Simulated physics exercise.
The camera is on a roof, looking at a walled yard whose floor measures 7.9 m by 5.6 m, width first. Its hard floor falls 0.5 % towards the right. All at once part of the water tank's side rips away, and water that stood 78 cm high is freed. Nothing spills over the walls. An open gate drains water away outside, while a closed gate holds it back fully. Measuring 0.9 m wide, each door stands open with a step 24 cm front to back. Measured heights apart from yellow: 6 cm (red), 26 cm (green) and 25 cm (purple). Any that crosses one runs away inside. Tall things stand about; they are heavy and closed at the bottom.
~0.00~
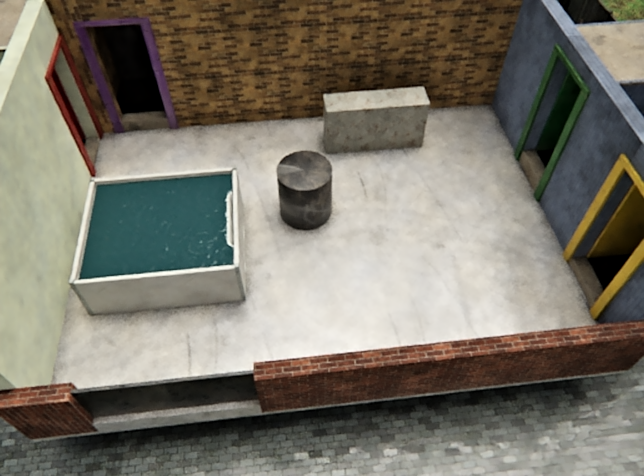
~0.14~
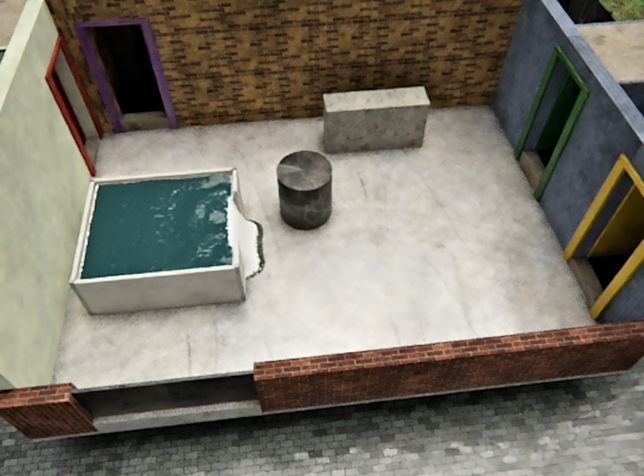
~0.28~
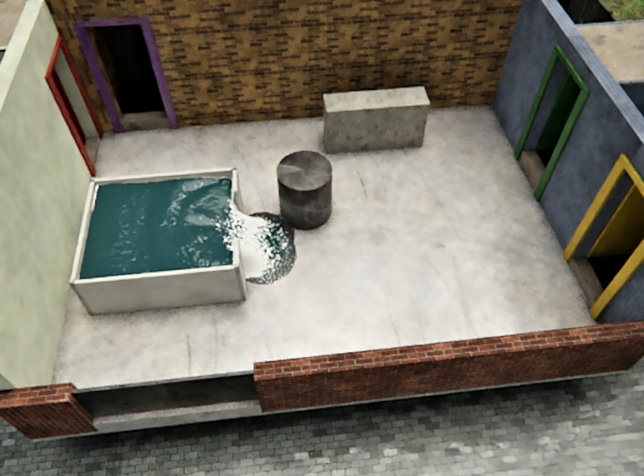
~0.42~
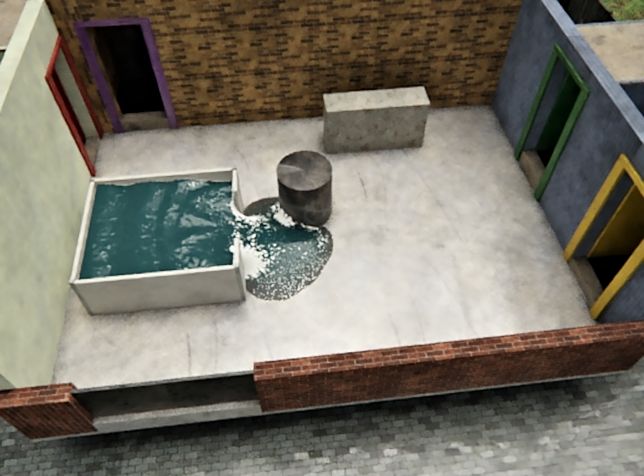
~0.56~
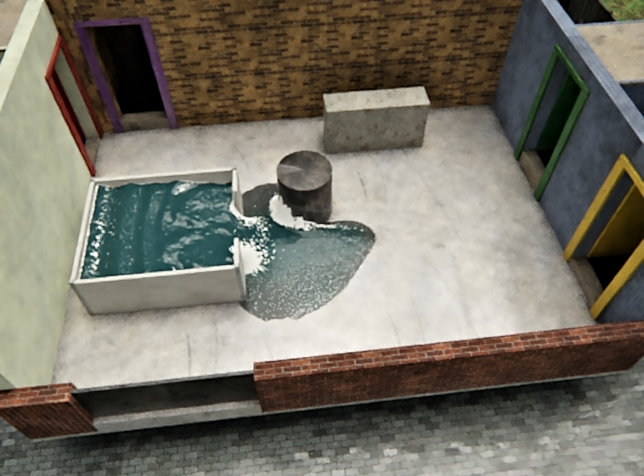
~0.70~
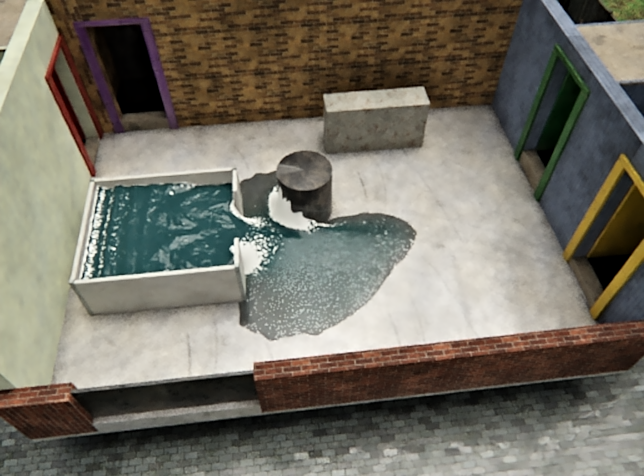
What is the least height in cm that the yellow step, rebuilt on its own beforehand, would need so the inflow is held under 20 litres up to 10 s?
Around 24 cm would be enough.
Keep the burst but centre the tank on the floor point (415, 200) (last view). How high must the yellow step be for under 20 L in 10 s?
Minimum: Approx. 7.0 cm.
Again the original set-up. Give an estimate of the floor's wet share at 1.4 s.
Around 40 per cent of the free floor.
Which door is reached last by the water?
Coming last is the red one.
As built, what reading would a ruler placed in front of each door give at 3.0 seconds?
Centimetres: Red = 0, green = 13, yellow = 30, purple = 5.
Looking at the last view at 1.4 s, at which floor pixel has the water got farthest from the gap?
Pixel: About (550, 242).
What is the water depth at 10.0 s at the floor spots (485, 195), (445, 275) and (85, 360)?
Roughly 10, 11 and 2 cm, in turn.
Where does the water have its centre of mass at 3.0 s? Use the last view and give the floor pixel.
The balance point sits at roughly (296, 252).
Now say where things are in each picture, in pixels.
The first frame shows still water, 78 cm deep, in the water tank at (161, 224); the yellow door at (606, 247) is dry.
In the second frame, the gap is at (239, 239), the front 0.3 m out at (260, 266); the back of the water tank holds 78 cm.
In the third frame, the gap is at (239, 239), the front 0.8 m out at (290, 260); the back of the water tank holds 78 cm.
In the fourth frame, the front is at (329, 245), 1.4 m from the gap at (239, 239); 1.8 m2 of floor is wet, 78 cm left at the back.
In the fifth frame, water pours out at (239, 239) and has run 2.1 m, to (369, 244); about 7 cm deep outside, 72 cm at the back.
In the sixth frame, the gap is at (239, 238), the front 2.8 m out at (410, 234); the back of the water tank holds 66 cm; 2.8 m in a straight line remain to the yellow door at (606, 247).
After 1.4 s water covers 40 % of the floor, deepest (50 cm) near (276, 224); it has not reached the yellow door.
After 3.0 s water covers 60 % of the floor, deepest (38 cm) near (573, 341); 30 cm at the yellow door, 44 litres in over its 14 cm step.
After 10.0 s water covers 95 % of the floor, deepest (15 cm) near (499, 134); 10 cm at the yellow door, 154 litres in over its 14 cm step.
At the yellow door as built, the water arrived by 1.7 s and peaked near 30 cm at 3.0 s.
Run again over the same 10 s with other heights there, 32 litres in over 22 cm, 5 litres over 30 cm. The limit of 20 litres is kept from about 24 cm up.
